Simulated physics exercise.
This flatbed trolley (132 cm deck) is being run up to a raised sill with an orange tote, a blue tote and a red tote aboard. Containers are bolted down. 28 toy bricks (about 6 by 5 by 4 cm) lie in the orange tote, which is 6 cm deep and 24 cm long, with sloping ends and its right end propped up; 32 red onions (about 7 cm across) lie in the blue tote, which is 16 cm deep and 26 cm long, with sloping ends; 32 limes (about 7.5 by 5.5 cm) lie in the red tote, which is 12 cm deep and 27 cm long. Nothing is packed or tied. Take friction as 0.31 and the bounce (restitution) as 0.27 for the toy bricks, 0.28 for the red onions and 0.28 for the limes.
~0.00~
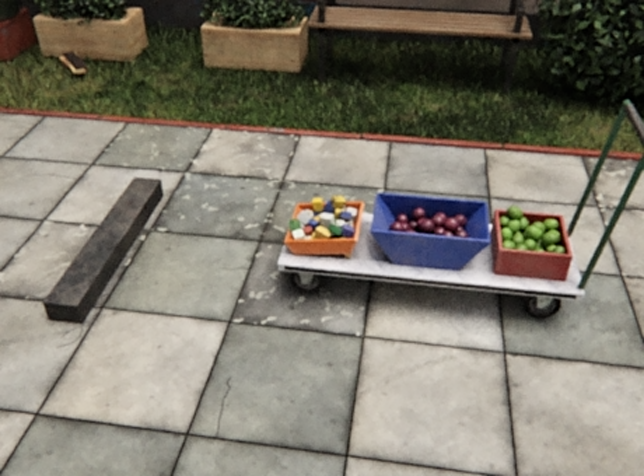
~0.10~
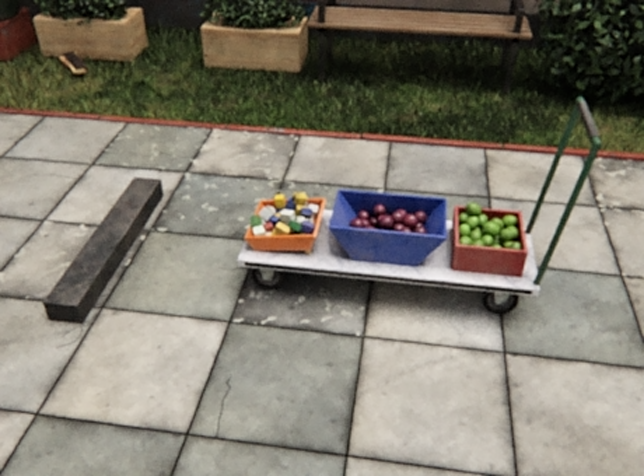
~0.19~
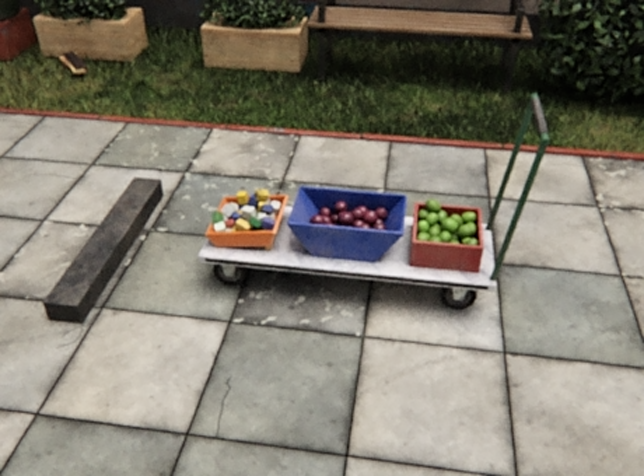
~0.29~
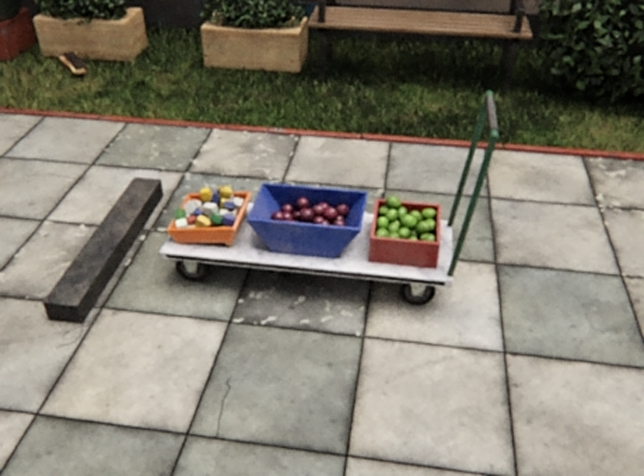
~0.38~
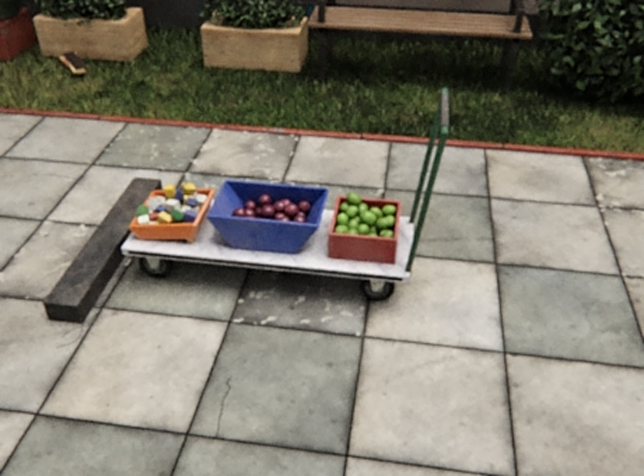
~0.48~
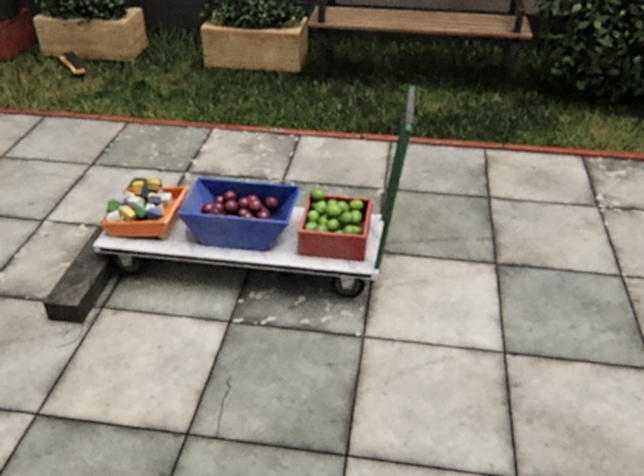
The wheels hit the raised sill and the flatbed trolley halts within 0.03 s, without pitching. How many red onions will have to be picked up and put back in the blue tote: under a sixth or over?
Under a sixth of the red onions leave the blue tote.
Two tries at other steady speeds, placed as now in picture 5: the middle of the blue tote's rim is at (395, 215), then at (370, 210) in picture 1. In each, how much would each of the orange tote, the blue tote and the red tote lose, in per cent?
Orange tote 20 then 20, blue tote 0 then 0, red tote 0 then 0 per cent.
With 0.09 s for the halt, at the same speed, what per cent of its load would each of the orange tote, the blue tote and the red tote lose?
In that case orange tote 30, blue tote 0, red tote 0 per cent.
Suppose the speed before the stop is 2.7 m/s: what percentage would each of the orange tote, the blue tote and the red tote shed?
Then orange tote 50, blue tote 10, red tote 10 per cent.
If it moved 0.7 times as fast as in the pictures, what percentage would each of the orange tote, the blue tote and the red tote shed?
In that case orange tote 20, blue tote 0, red tote 0 per cent.
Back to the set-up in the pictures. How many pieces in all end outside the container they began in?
Roughly 12 in all.
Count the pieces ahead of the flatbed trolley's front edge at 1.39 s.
Some 10 pieces.
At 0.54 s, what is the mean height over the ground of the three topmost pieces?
About 40 cm.
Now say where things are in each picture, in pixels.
In the first picture (places track the rim corner closest to us here), blue tote (488, 241); red tote (569, 255); 87 cm to go; all still inside.
The second picture shows blue tote (444, 237); red tote (525, 251); 69 cm to go.
The third picture shows blue tote (401, 233); red tote (480, 247); 50 cm to go.
The fourth picture shows blue tote (359, 229); red tote (437, 243); 32 cm to go.
The fifth picture shows blue tote (317, 225); red tote (394, 239); 14 cm to go.
The sixth picture shows blue tote (286, 222); red tote (363, 236); stopped; all still inside.
After 0.54 s, the orange tote is down by 2 of 28, the blue tote has all 32 and the red tote is down by 1 of 32.
After 0.66 s, the orange tote is down by 10 of 28, the blue tote has all 32 and the red tote is down by 1 of 32.
After 0.89 s, the orange tote is down by 10 of 28, the blue tote has all 32 and the red tote is down by 2 of 32.
Final count (at 1.39 s), the orange tote is down by 10 of 28, the blue tote has all 32 and the red tote is down by 2 of 32. Asked share, 0 of 32, 0 per cent.
